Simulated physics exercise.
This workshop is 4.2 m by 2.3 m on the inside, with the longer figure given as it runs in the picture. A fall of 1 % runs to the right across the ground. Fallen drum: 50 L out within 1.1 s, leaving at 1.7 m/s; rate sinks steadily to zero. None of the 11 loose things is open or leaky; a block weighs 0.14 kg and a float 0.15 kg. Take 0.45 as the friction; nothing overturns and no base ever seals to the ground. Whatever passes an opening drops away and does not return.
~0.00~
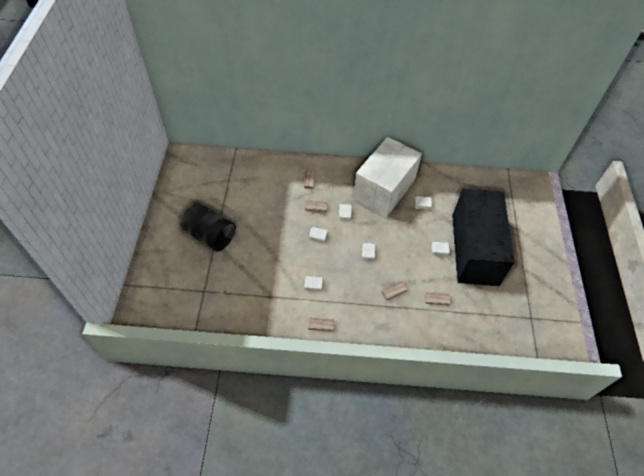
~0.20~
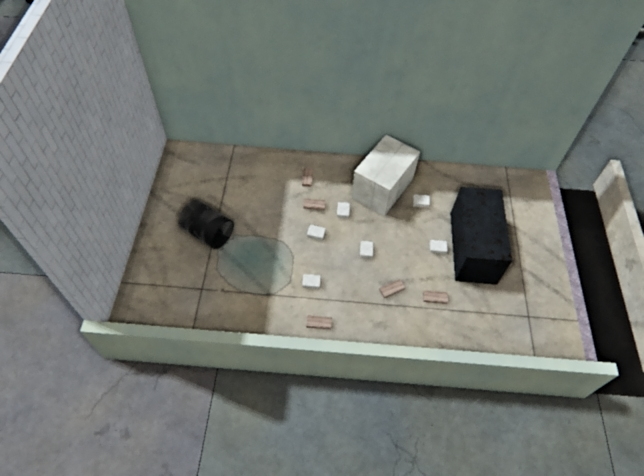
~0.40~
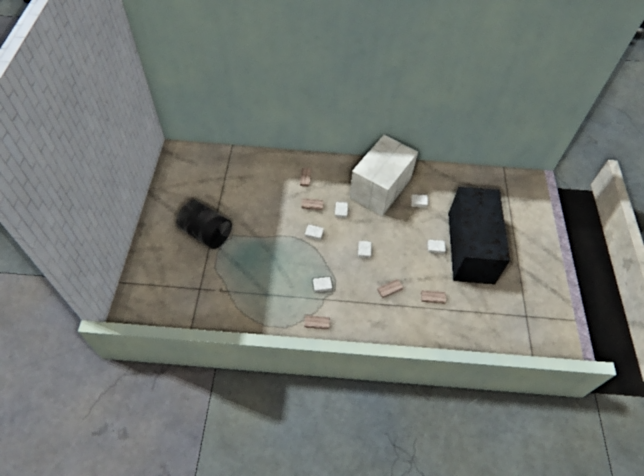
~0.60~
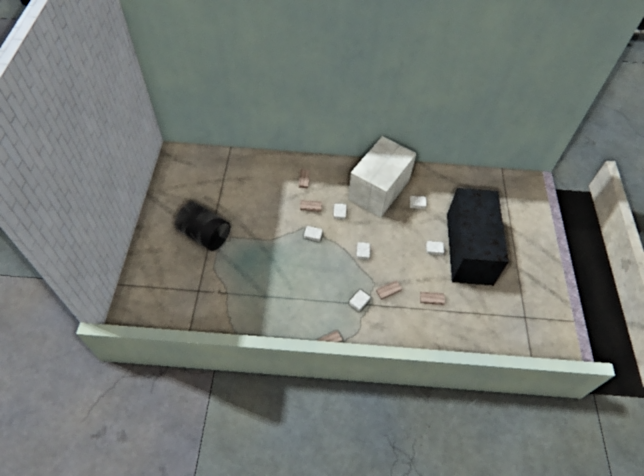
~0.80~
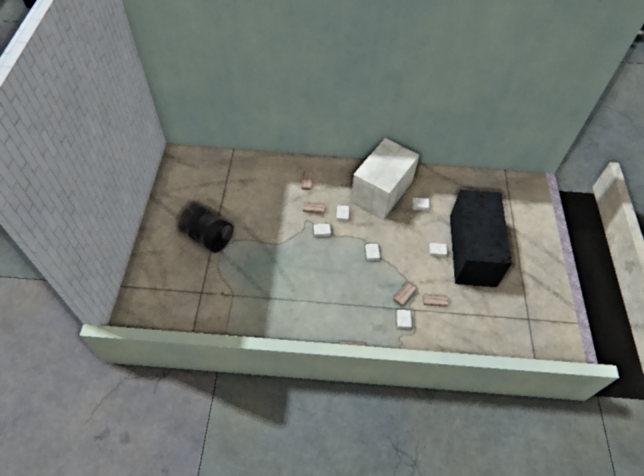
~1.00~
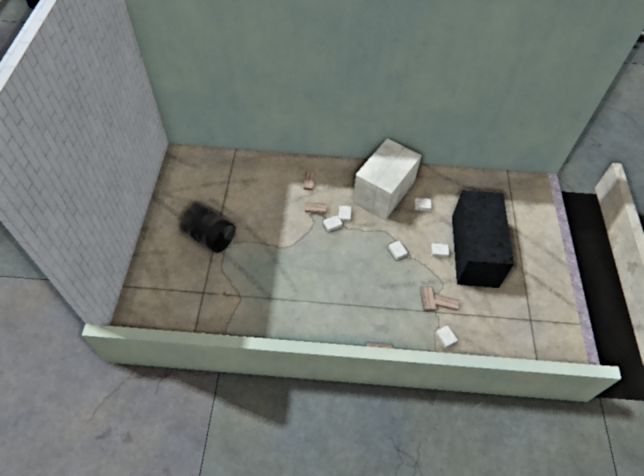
A walled workshop corner with a stained tan floor, pale brick at left and grey-green walls behind and in front, is seen from high above by a nearly still camera. A black drum lies at left, small white and reddish blocks dot the middle, and a large white box and a black one stand beyond and to the right. Clear water spreads rightward from the drum, pushing several nearby blocks right.
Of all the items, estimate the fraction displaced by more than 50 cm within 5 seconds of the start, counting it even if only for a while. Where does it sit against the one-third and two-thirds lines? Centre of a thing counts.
Between the lines.
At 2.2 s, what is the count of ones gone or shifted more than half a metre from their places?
Count: 5.
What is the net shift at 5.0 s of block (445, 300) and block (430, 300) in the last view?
Log: Item 1 gone out; item 2 washed out.
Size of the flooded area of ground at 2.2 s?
Wet: Near 2.5 m2.
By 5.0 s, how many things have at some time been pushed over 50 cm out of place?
Tally: 6.
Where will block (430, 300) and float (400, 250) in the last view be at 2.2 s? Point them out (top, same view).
Approx. (564, 314); approx. (445, 206).
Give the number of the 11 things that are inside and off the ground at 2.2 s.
I count 5.
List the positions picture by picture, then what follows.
In the first frame, a float at (314, 282) rests on the ground; a block at (321, 324) rests on the ground; water covers 0.0 m2; 0 of 11 have shifted.
In the second frame, a float at (312, 280), on the bottom; a block at (319, 322) rests on the ground; water covers 0.4 m2; 0 of 11 have shifted.
In the third frame, a float at (323, 283), on the bottom, 12 cm from its start; a block at (317, 321) rests on the ground; water covers 0.7 m2; 1 of 11 have shifted.
In the fourth frame, a float at (360, 299) rests on the ground, 50 cm from its start; a block at (329, 341) floats, 20 cm from its start; 1.3 m2 under water; 2 of 11 have shifted.
In the fifth frame, a float at (404, 318) rests on the ground, 90 cm from its start; a block at (353, 348) floats, 37 cm from its start; water covers 1.7 m2; 5 of 11 have shifted.
In the sixth frame, a float at (447, 335), on the bottom, 128 cm from its start; a block at (379, 349) floats, 55 cm from its start; 2.1 m2 under water; 6 of 11 have shifted.
After 1.4 s 4 of 11 are over 50 cm from their spots; 2 afloat.
After 2.2 s 5 of 11 are over 50 cm from their spots; 5 afloat.
After 3.5 s 6 of 11 are over 50 cm from their spots; 0 afloat.
After 5.0 s 6 of 11 are over 50 cm from their spots, and 6 have been at some point; 0 afloat.
